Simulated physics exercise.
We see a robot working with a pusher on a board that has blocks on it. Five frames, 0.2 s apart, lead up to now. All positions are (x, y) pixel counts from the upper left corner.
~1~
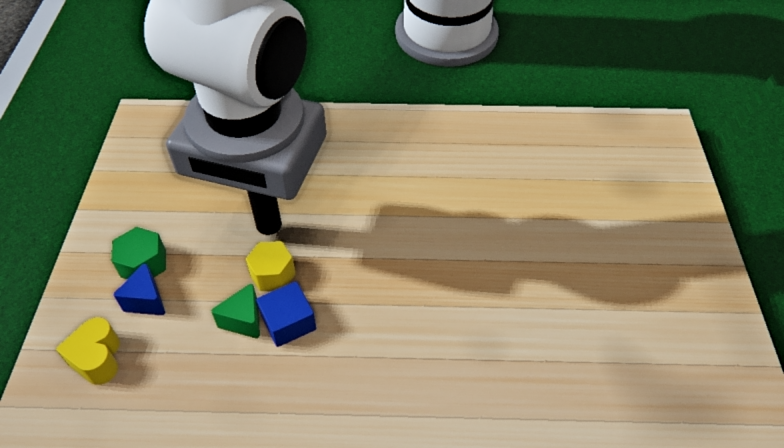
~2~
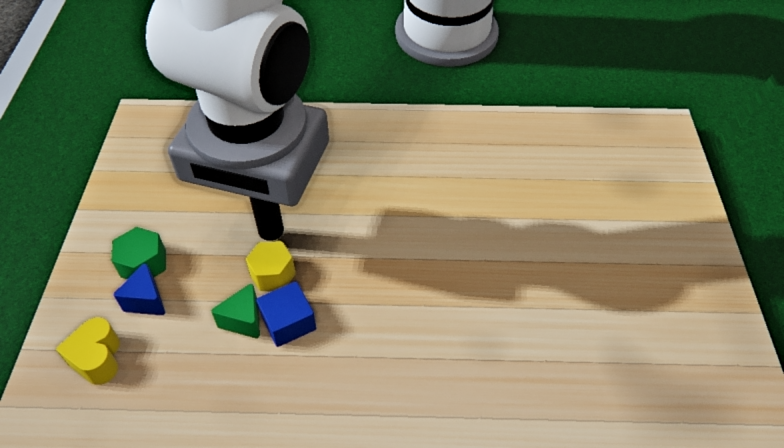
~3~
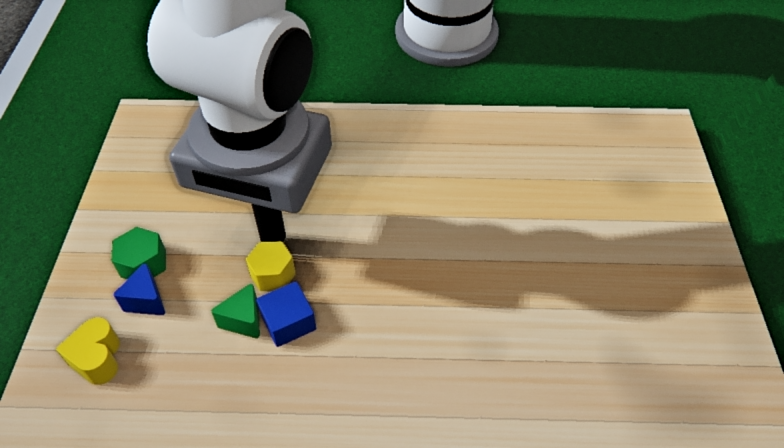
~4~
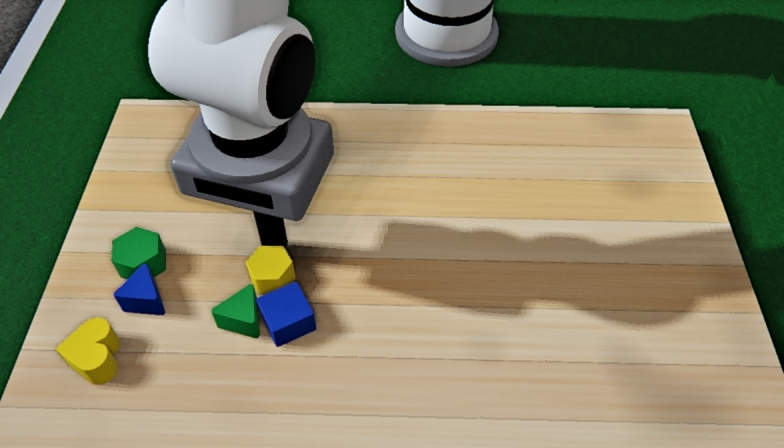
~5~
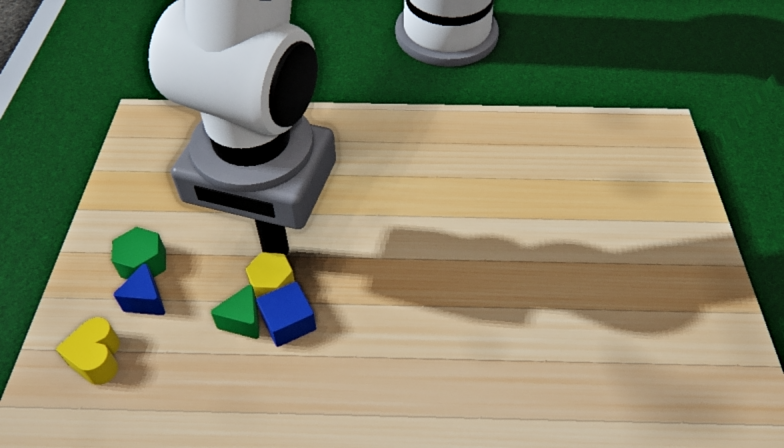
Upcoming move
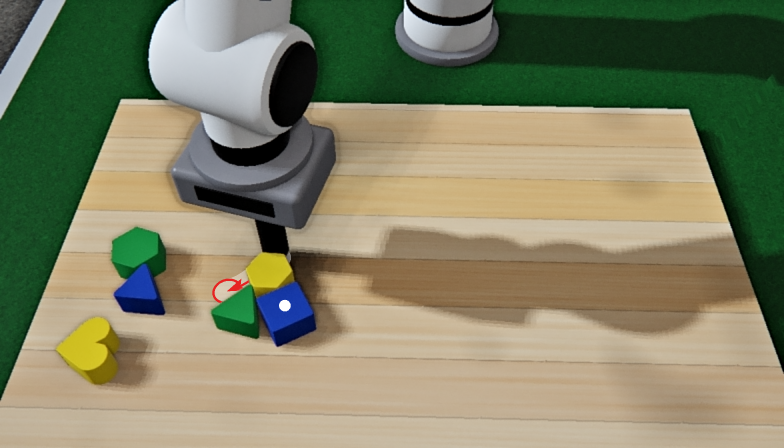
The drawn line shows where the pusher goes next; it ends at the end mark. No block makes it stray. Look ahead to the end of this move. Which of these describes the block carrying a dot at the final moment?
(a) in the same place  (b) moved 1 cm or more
My answer is option b.
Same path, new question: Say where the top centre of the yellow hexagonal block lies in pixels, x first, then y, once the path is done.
(257, 291)
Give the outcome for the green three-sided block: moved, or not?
It is no longer where it was.
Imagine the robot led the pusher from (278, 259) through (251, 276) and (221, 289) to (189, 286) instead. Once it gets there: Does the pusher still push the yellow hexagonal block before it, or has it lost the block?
Prediction: Slipped aside.
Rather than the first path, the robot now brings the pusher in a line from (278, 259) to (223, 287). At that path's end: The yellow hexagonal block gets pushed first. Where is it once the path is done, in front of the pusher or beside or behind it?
My guess is it ends up beside or behind the pusher.
Drawn move, from (278, 259) over (263, 271) and (247, 283) to (227, 291); the dot is on the blue four-sided block.
The first path, step by step. Halfway along, pusher at (253, 269); green three-sided block at (228, 314), turned 30° anticlockwise; yellow hexagonal block at (258, 288), turned 35° anticlockwise; blue four-sided block at (288, 315).
At the end, pusher at (225, 283); blue three-sided block still; green three-sided block at (226, 316), turned 35° anticlockwise; yellow hexagonal block at (257, 291), turned 40° anticlockwise; blue four-sided block at (289, 316).
